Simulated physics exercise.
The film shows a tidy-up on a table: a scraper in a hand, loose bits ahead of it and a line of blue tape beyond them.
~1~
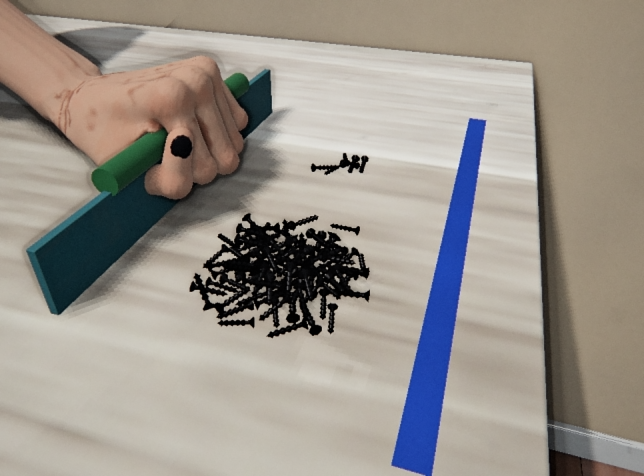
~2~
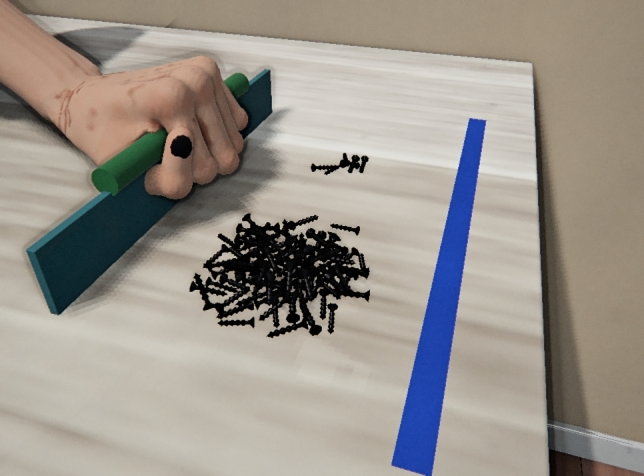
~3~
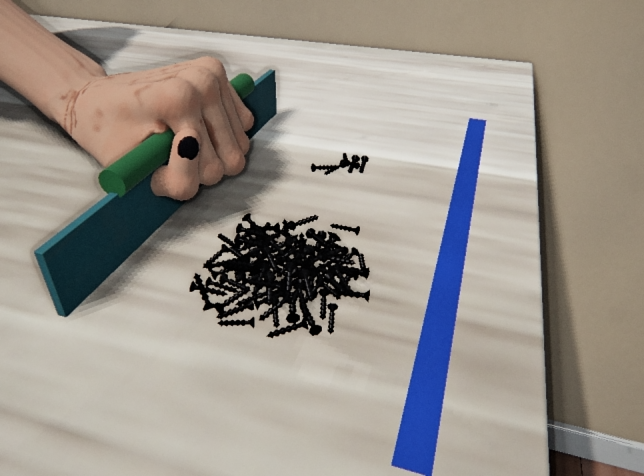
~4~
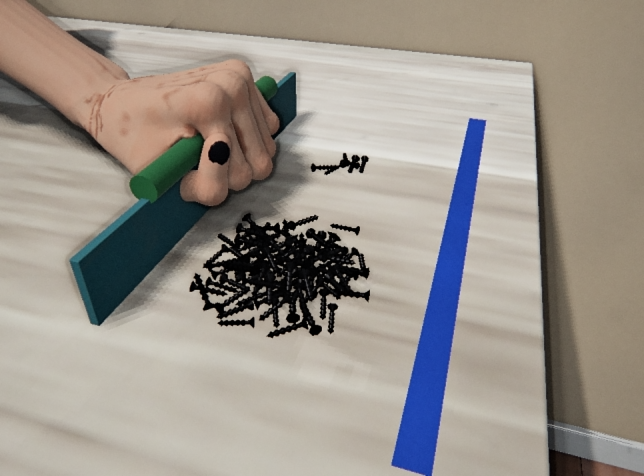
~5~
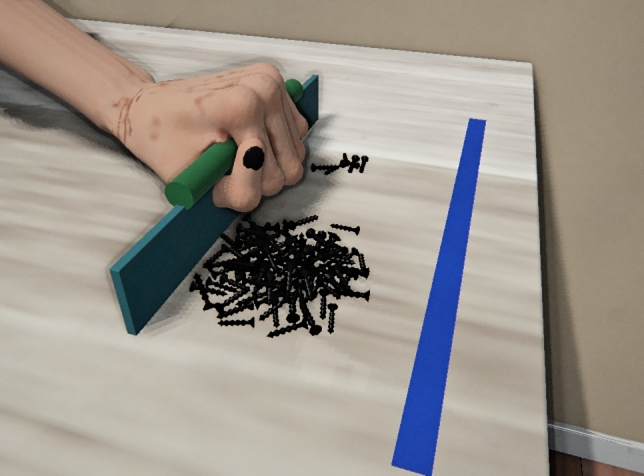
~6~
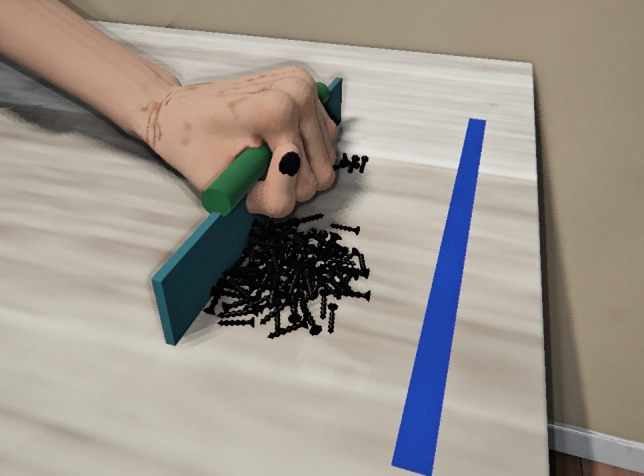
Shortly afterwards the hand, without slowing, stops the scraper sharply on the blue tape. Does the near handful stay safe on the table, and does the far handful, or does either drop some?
The near handful drops some; the far handful stays safe.
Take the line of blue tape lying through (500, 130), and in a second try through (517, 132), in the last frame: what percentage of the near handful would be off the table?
Lab note - share off: About 70% and about 100%.
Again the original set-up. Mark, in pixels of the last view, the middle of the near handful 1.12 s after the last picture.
The middle is roughly at pixel (503, 321).
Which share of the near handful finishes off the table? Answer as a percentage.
It comes to 30 per cent or so.
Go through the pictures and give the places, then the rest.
In the first picture, scraper (68, 260), at rest; blue tape (476, 127), about a palm's width from the edge; edge at (541, 245); near handful (287, 267), many black screws; far handful (348, 163), a few black screws.
In the second picture, scraper (68, 260), at rest; far handful (348, 163).
In the third picture, scraper (75, 261); near handful (287, 267).
In the fourth picture, scraper (108, 269); far handful (348, 163).
In the fifth picture, scraper (145, 277); near handful (287, 267).
In the sixth picture, scraper (184, 286); blue tape (476, 127); edge at (541, 245); near handful (290, 267), roughly a quarter pushed along; far handful (348, 163).
Then, 0.55 s later than the last frame, scraper still moving, near (380, 160); near handful all on the table, its front near (457, 293); far handful all on the table, its front near (414, 173).
Then, 1.12 s later than the last frame, scraper stopped at the blue tape; near handful about a tenth over the edge; far handful all on the table, its front near (504, 187).
Then, 1.40 s later than the last frame, scraper stopped at the blue tape; near handful roughly a quarter over the edge; far handful all on the table, its front near (511, 190).
When it is over, scraper stopped at the blue tape; near handful roughly a quarter over the edge; far handful all on the table, its front near (511, 190).
